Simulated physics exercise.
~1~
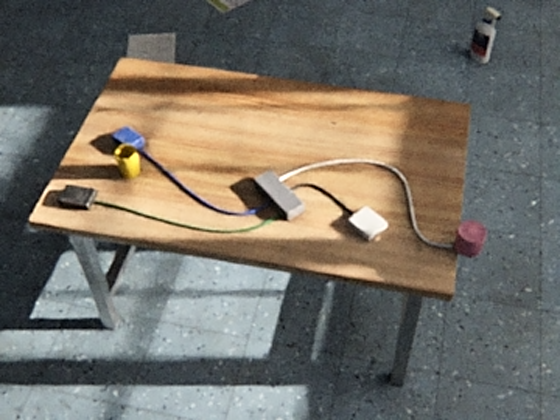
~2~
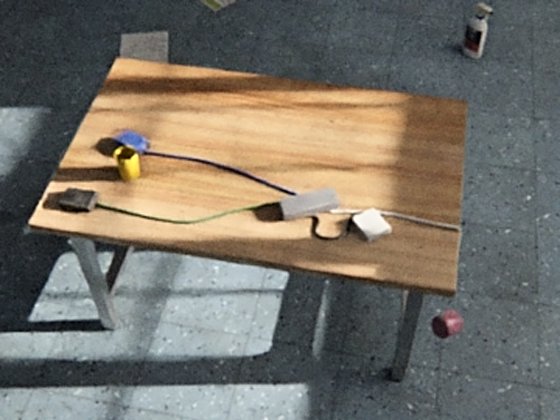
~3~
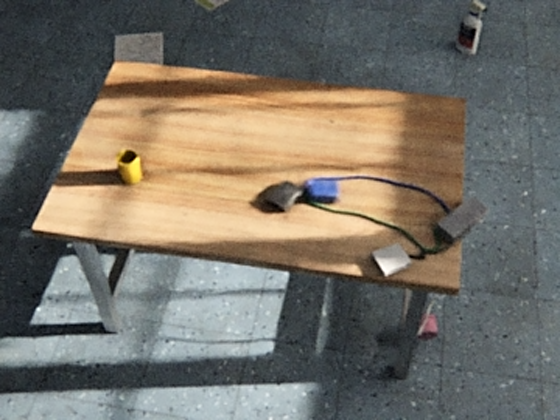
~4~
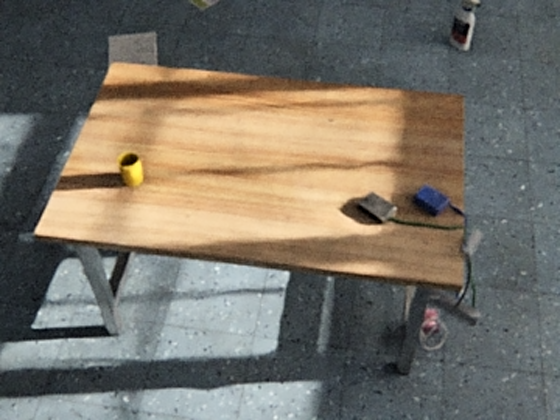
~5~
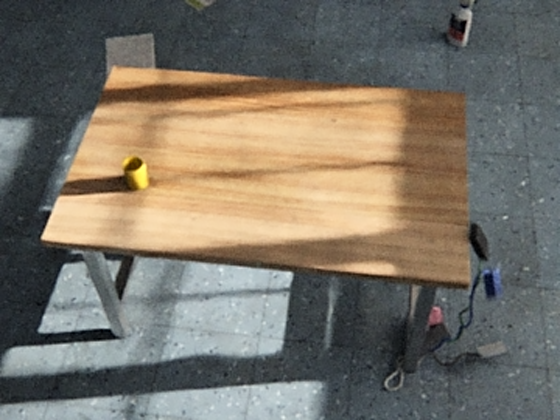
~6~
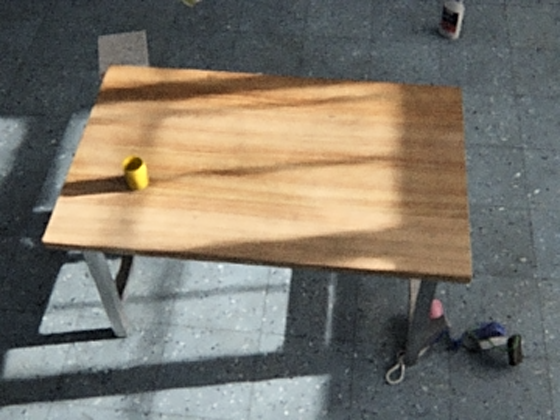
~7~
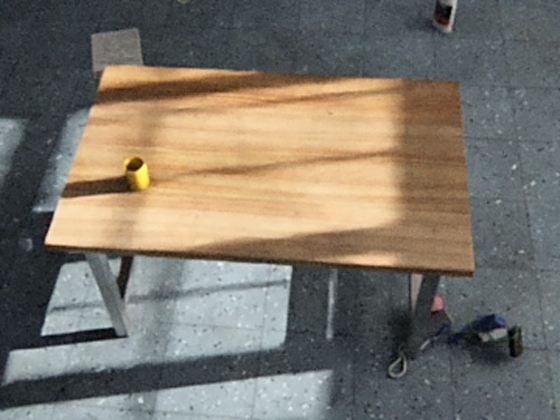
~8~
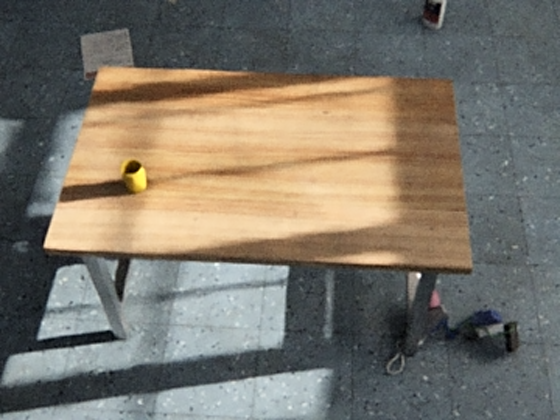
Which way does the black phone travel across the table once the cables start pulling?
It moves to the right, sliding across the tabletop until it goes over the right edge.
